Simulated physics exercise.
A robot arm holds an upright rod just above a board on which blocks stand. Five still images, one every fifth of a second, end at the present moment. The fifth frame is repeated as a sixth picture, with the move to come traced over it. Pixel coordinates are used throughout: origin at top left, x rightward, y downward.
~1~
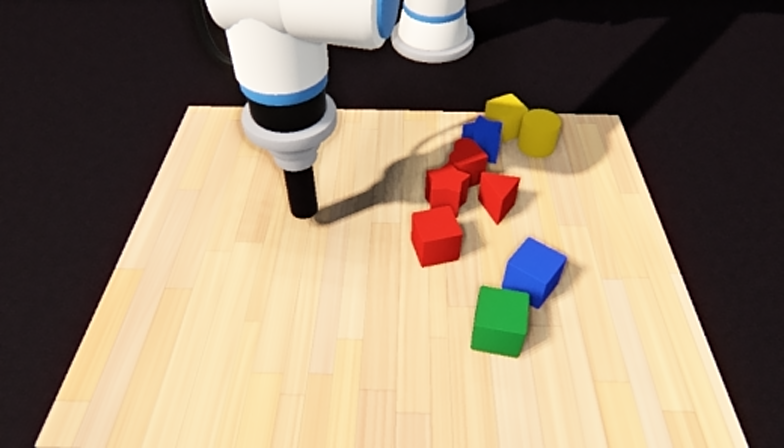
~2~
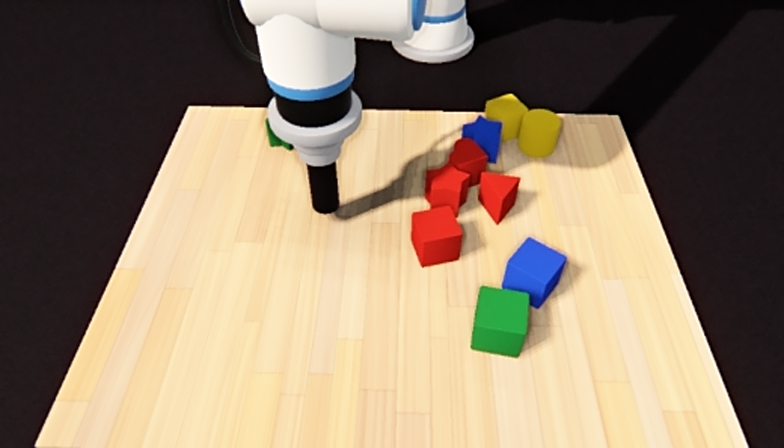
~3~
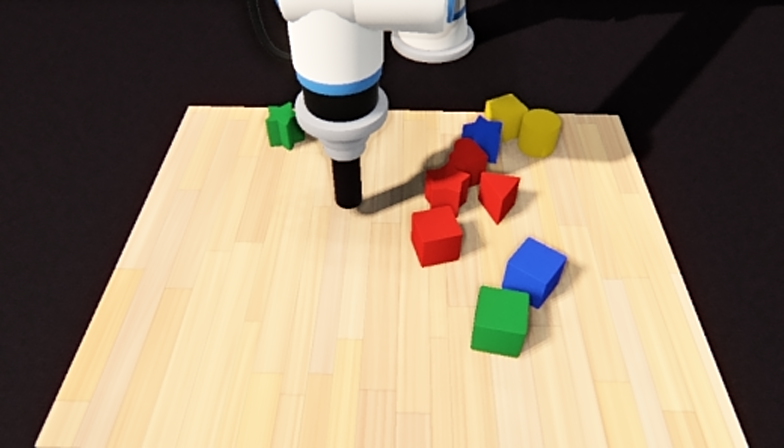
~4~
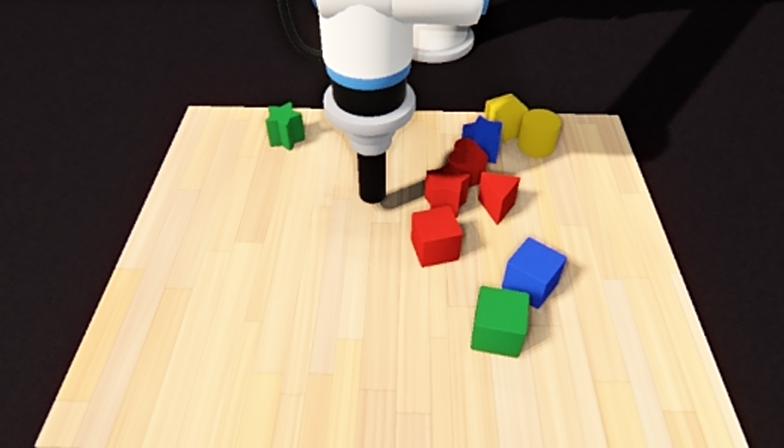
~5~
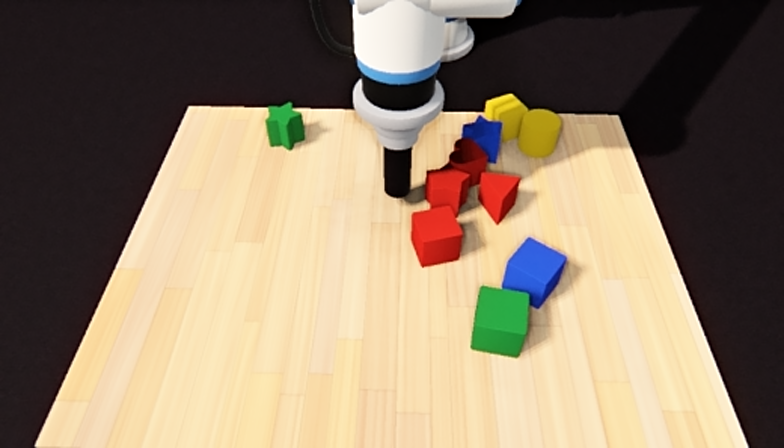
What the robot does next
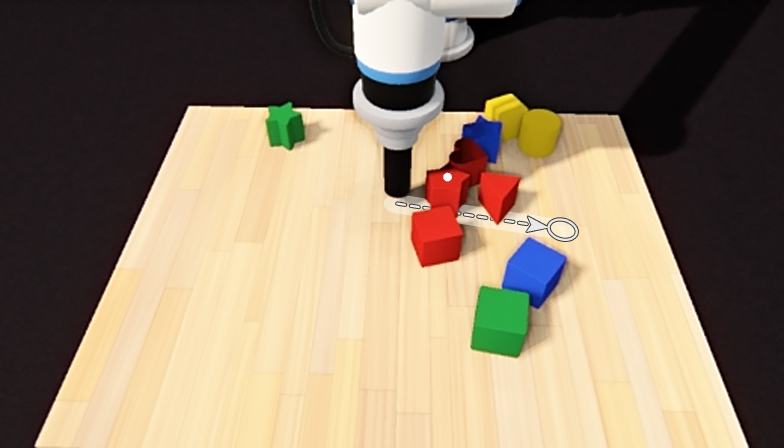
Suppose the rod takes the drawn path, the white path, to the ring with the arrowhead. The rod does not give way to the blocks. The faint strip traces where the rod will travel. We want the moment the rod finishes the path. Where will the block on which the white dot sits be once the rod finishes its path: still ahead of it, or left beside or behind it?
I expect it to be beside or behind the rod.
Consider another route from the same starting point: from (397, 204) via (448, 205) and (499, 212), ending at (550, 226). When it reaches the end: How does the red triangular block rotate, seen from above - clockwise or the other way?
Spins clockwise.
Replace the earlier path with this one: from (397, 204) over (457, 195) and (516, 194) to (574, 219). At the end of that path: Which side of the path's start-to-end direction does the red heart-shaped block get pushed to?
It gets pushed left.
The line goes in a line from (397, 204) to (563, 229); the dot is on the red star block.
What follows on the original path. One third of the way, rod (453, 198); red star block (483, 178), turned 15° anticlockwise; red heart-shaped block (476, 148), turned 35° anticlockwise; red triangular block (514, 181), turned 30° clockwise.
Two thirds of the way, rod (510, 207); red star block (526, 177), turned 45° anticlockwise; red heart-shaped block (476, 148), turned 35° anticlockwise; red triangular block (555, 173).
At the end, rod (567, 216); red square block unmoved; red star block (541, 178), turned 80° anticlockwise; red heart-shaped block (476, 148), turned 35° anticlockwise; blue star block unmoved; red triangular block (566, 166), turned 15° anticlockwise.
